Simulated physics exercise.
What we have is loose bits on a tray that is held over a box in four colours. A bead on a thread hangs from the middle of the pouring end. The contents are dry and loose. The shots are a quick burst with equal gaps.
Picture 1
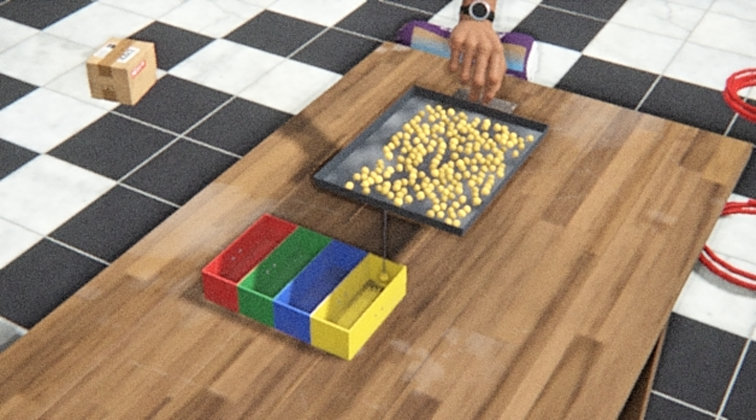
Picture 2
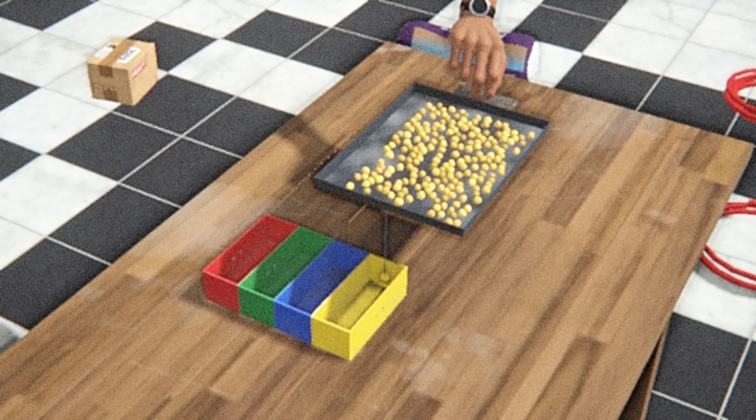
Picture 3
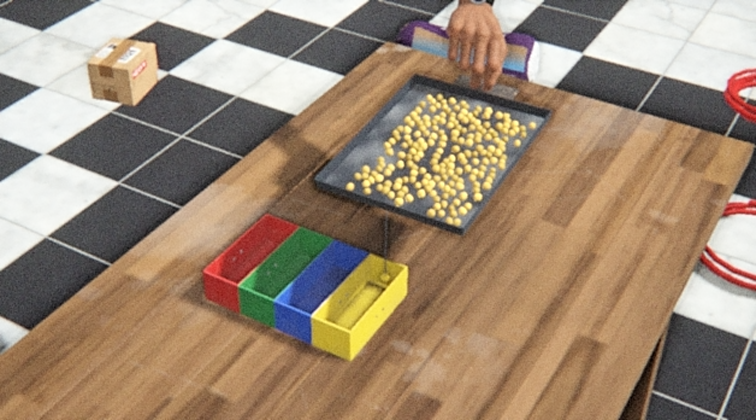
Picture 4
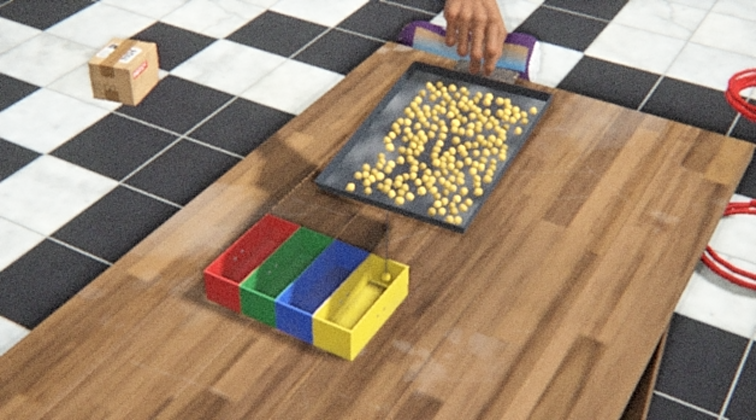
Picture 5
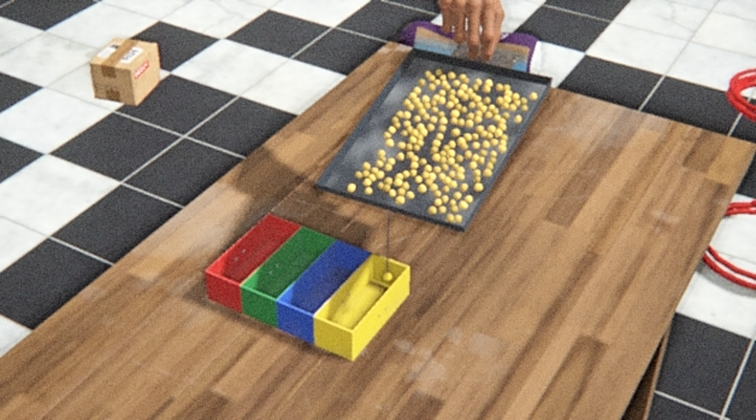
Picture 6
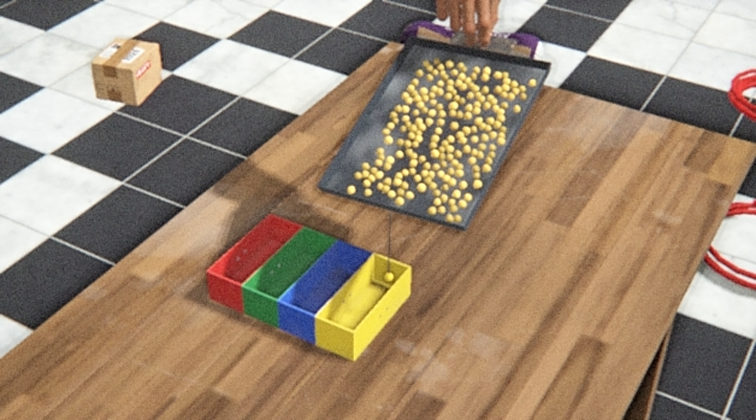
In the video, a hand at the far edge of a dark tray of small round yellow pieces gradually raises that side, tilting the tray toward a box with red, green, blue and yellow compartments on a wooden table.
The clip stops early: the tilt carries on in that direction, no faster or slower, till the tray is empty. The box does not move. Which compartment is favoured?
Most goes to the blue cell.
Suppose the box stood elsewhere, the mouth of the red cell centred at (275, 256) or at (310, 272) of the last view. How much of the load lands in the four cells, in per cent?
Roughly 90 per cent, and 90 per cent.
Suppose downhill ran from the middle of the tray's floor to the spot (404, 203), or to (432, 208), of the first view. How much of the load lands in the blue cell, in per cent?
First some 10, then 0 per cent.
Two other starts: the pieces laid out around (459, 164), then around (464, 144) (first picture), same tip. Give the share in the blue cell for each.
About 30 and 30 per cent.
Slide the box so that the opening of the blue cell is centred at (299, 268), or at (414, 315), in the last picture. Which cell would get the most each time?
At the first place the yellow cell, at the second that red cell.
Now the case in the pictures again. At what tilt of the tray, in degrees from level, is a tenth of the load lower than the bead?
At about 75°.
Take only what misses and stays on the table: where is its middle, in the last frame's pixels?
Around (362, 366).
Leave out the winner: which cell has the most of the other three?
It is the cell in yellow.
Shortly afterwards, tray tipped steeply; all but a few on the tray; a little falling or outside the box.
Next, tray tipped past a quarter turn; near two thirds on the tray; a little in the blue cell; a little in the green cell; a little in the yellow cell; a little falling or outside the box.
Some moments later, tray tipped past a quarter turn; near a third in the blue cell; near a quarter in the yellow cell; a little in the green cell; only a few in the red cell; near a quarter falling or outside the box.
In the end, tray tipped past a quarter turn; near a third in the blue cell; near a quarter in the yellow cell; a little in the green cell; only a few in the red cell; near a quarter outside the box.
